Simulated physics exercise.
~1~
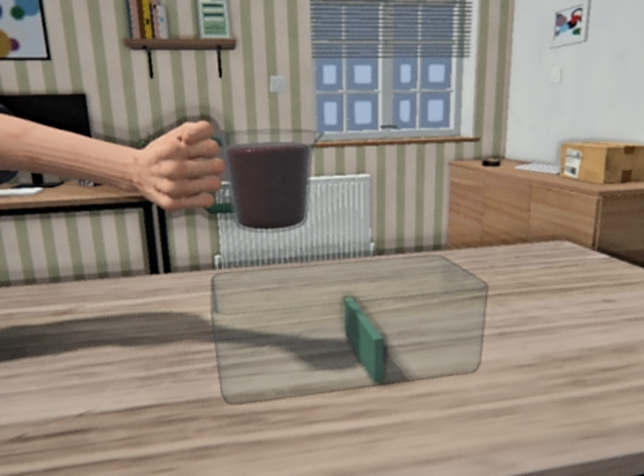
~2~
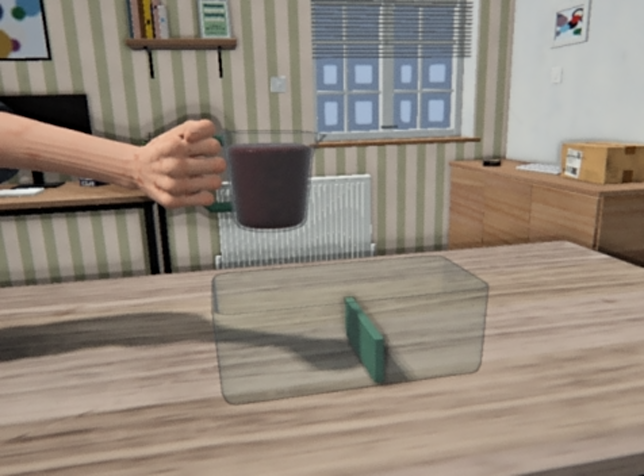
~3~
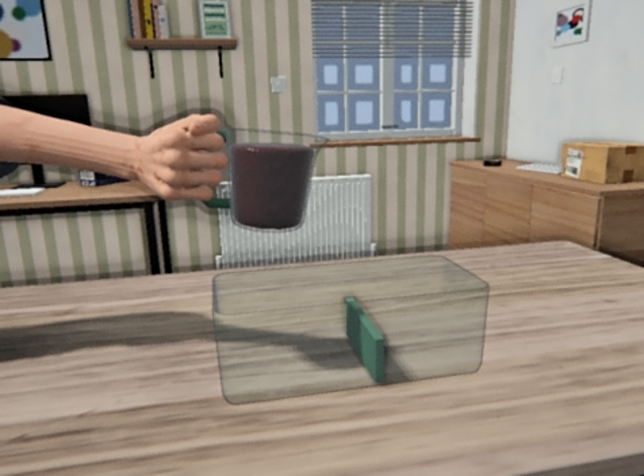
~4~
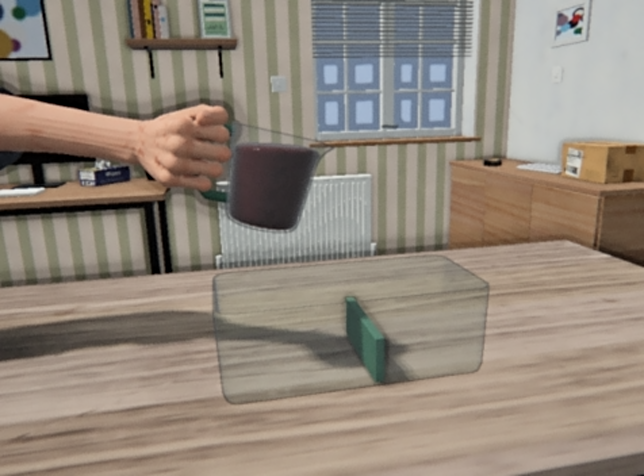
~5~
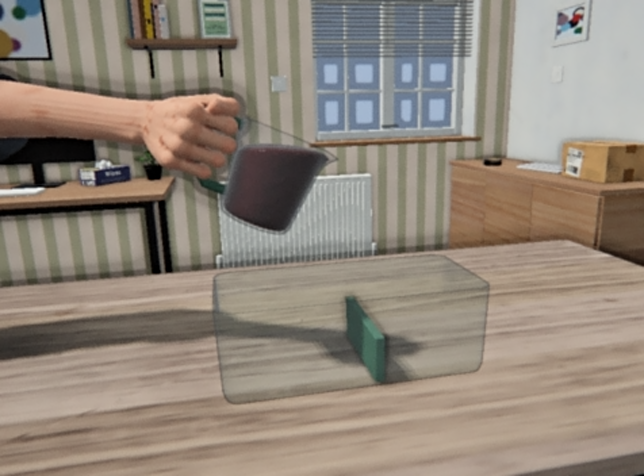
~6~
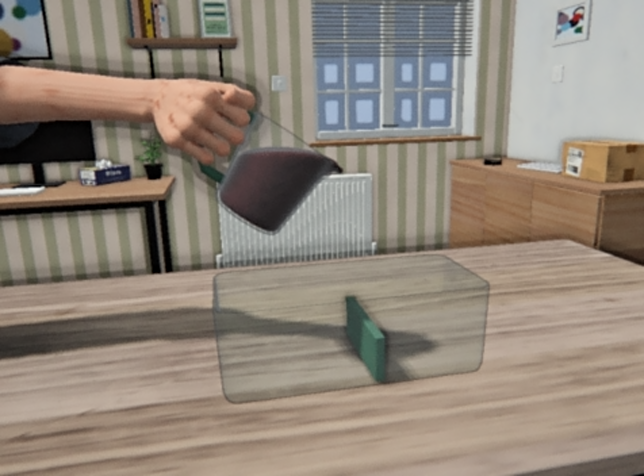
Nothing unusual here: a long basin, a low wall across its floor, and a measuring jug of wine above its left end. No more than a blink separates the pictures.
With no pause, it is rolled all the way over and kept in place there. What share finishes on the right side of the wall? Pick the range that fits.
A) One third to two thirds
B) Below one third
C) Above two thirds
A, one third to two thirds.
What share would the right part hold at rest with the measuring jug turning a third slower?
Result: Roughly 65 %.
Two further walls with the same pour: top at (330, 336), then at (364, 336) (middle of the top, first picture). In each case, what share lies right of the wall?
90 % then 50 %, approximately.
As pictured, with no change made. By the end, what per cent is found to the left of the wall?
Roughly 55 per cent.
A moment on, the measuring jug is tipped right over and 42 per cent is still to pour, 2 is left of the wall and 27 right of it.
Next, the measuring jug is tipped right over and 4 per cent is still to pour, 44 is left of the wall and 43 right of it.
Then the measuring jug is tipped right over and 0 per cent is still to pour, 54 is left of the wall and 43 right of it.
Later the measuring jug is tipped right over and 0 per cent is still to pour, 54 is left of the wall and 43 right of it.
In the end 54 per cent lies left of the wall, 43 right of it and 3 outside.
